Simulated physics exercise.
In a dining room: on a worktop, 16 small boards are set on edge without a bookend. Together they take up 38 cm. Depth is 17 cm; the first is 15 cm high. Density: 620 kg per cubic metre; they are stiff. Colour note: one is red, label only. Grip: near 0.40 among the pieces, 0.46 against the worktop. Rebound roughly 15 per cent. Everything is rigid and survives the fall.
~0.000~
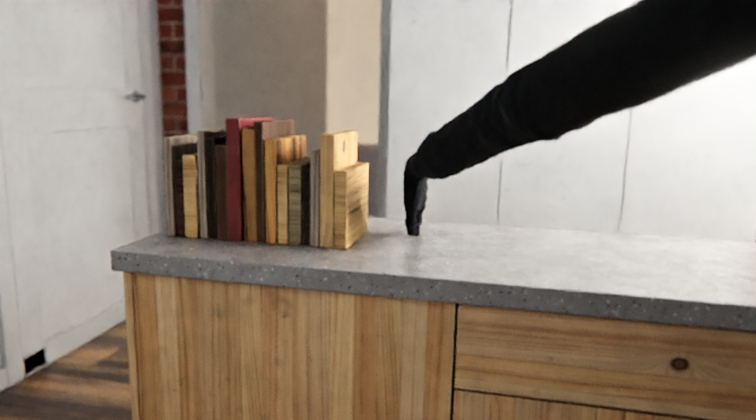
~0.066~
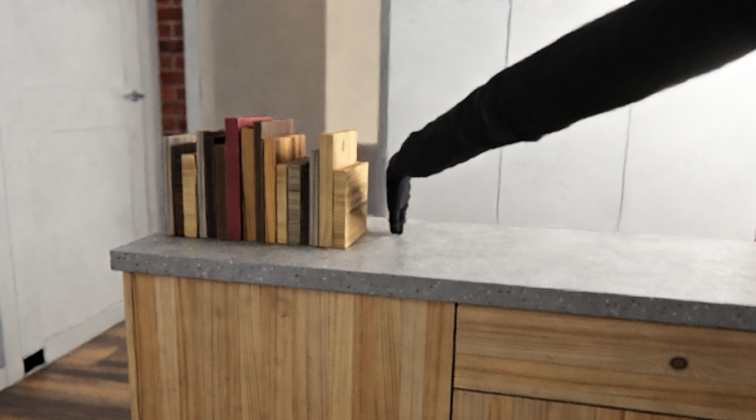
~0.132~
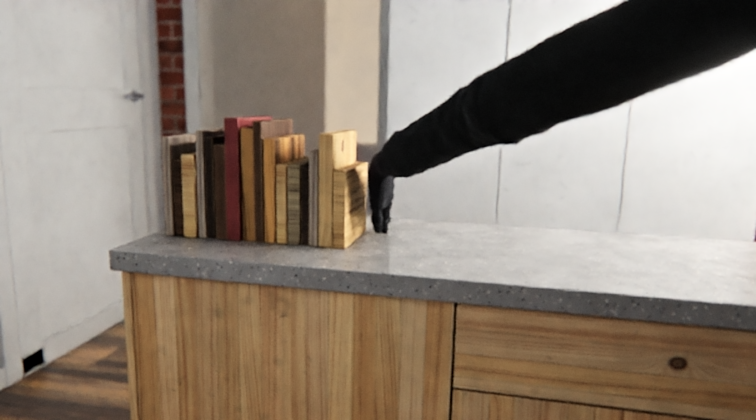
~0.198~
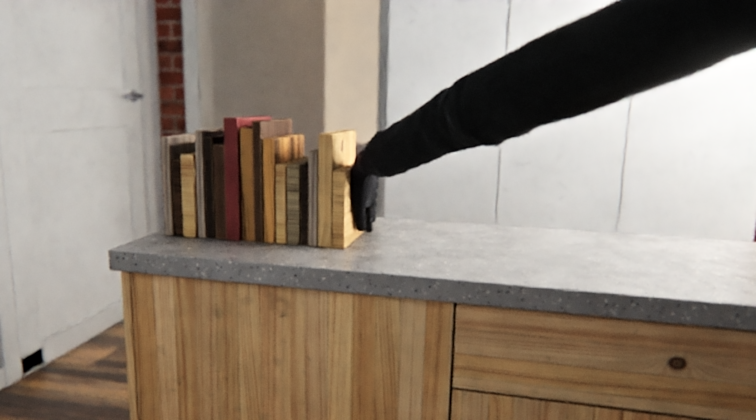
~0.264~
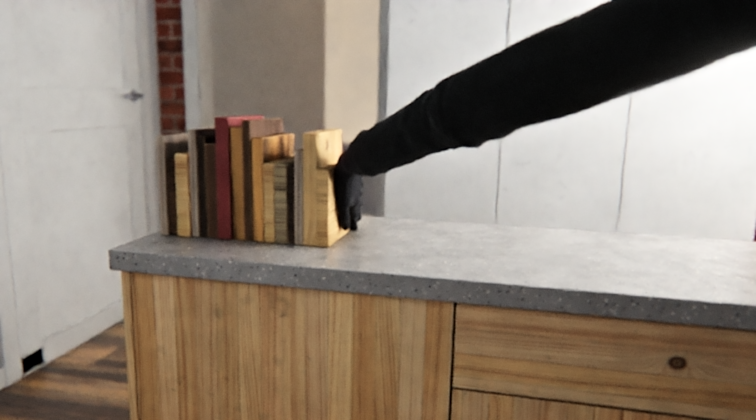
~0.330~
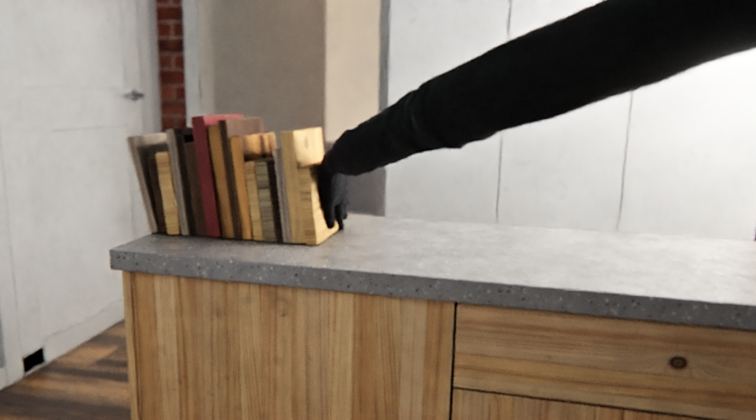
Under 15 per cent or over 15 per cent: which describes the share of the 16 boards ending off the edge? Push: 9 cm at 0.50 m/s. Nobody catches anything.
I would say over 15 per cent of them.
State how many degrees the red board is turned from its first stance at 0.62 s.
Some 50 degrees.
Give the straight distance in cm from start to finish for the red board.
Red - some 20 cm.
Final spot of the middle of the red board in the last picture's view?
I'd point at about (170, 192).
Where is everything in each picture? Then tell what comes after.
In the first frame (places mark the middle of the side facing us), hand (423, 185) 10 cm from the first; red board (233, 181); nothing disturbed.
The second frame shows hand (406, 183) 7 cm from the first; red board (233, 181).
The third frame shows hand (389, 182) 34 mm from the first; red board (232, 181).
The fourth frame shows hand (372, 182) 1 mm in; red board (231, 181).
The fifth frame shows hand (356, 181) 32 mm in; red board (223, 180) shifted 18 mm; 14 disturbed, none off the edge.
The sixth frame shows hand (341, 179) 7 cm in; red board (206, 178) leaning 7°; steepest lean 13°, the board at (142, 185); 16 disturbed, none off the edge.
After 0.42 s, none of the 16 boards off the edge, 16 disturbed; red board leaning 20°.
After 0.62 s, 3 of the 16 boards off the edge; red board leaning 47°.
After 0.88 s, 5 of the 16 boards off the edge; red board leaning 56°.
At rest (1.3 s), 5 of the 16 boards off the edge; red board leaning 60°. That is 31 per cent. As the last picture would show them, middles, red board near (170, 192).
